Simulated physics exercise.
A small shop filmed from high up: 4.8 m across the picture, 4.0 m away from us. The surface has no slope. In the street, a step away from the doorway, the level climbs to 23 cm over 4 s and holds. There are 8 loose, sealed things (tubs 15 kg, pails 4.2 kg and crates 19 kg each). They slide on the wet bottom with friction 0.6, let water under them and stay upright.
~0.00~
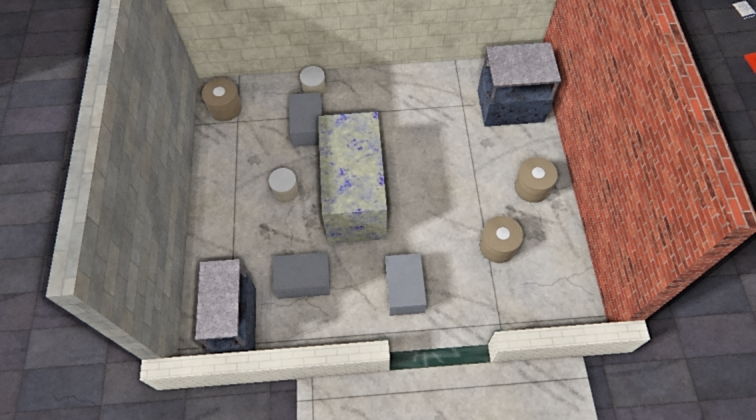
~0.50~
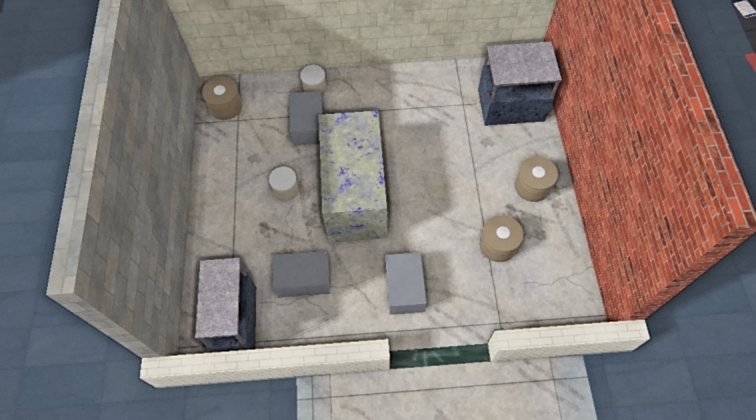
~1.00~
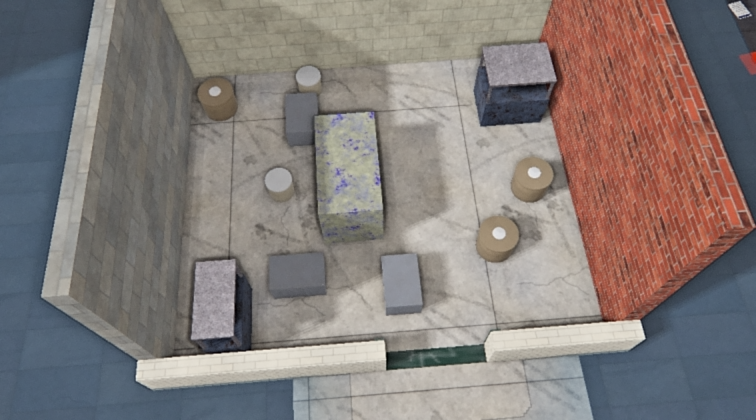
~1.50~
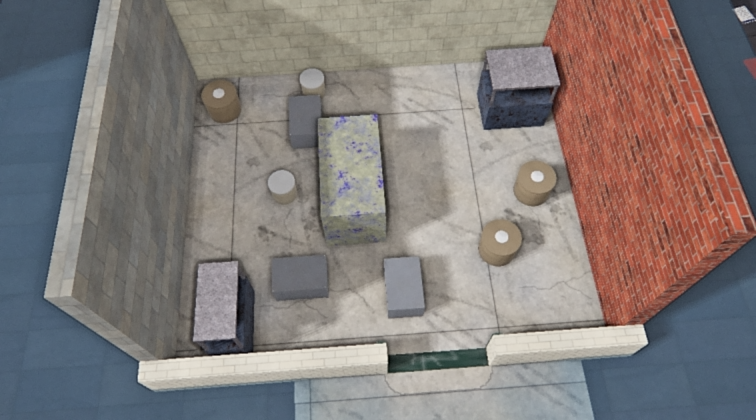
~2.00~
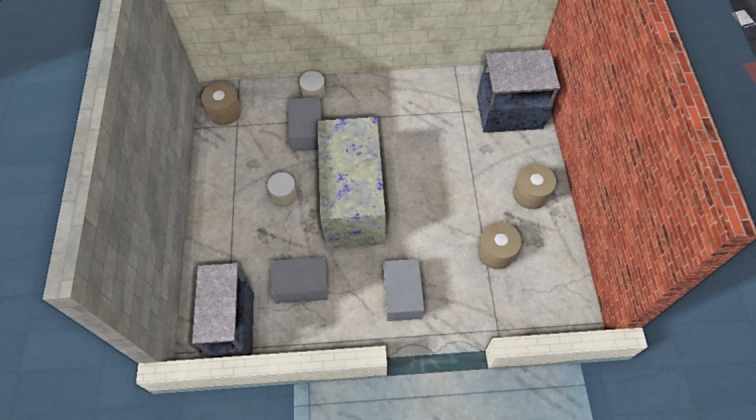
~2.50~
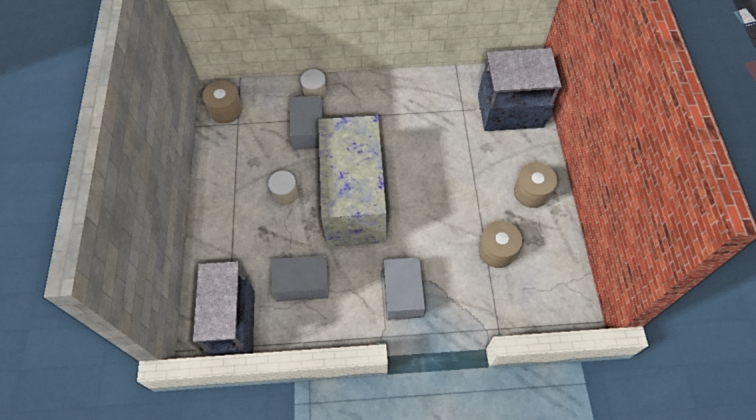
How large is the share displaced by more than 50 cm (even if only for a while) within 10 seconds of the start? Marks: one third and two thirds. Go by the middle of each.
Share: Under a third.
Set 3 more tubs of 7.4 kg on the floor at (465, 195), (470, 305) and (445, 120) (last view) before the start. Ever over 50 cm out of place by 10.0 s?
In that order: Over, over, more.
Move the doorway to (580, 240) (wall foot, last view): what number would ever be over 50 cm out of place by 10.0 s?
In that case 3 of them.
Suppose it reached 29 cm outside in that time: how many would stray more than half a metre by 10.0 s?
In that case 3 of them.
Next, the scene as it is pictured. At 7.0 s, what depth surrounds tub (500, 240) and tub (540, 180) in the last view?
About 6 and 6 cm.
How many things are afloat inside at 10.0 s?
2 of them.
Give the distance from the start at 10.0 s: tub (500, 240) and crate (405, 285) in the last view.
In turn: 50 cm, 40 cm.
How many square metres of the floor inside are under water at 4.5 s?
Some 6.5 m2.
After 3.5 s 0 of 8 are over 50 cm from their spots; 0 afloat.
After 4.5 s 0 of 8 are over 50 cm from their spots; 0 afloat.
After 7.0 s 1 of 8 are over 50 cm from their spots; 0 afloat.
After 10.0 s 2 of 8 are over 50 cm from their spots, and 2 have been at some point; 2 afloat.
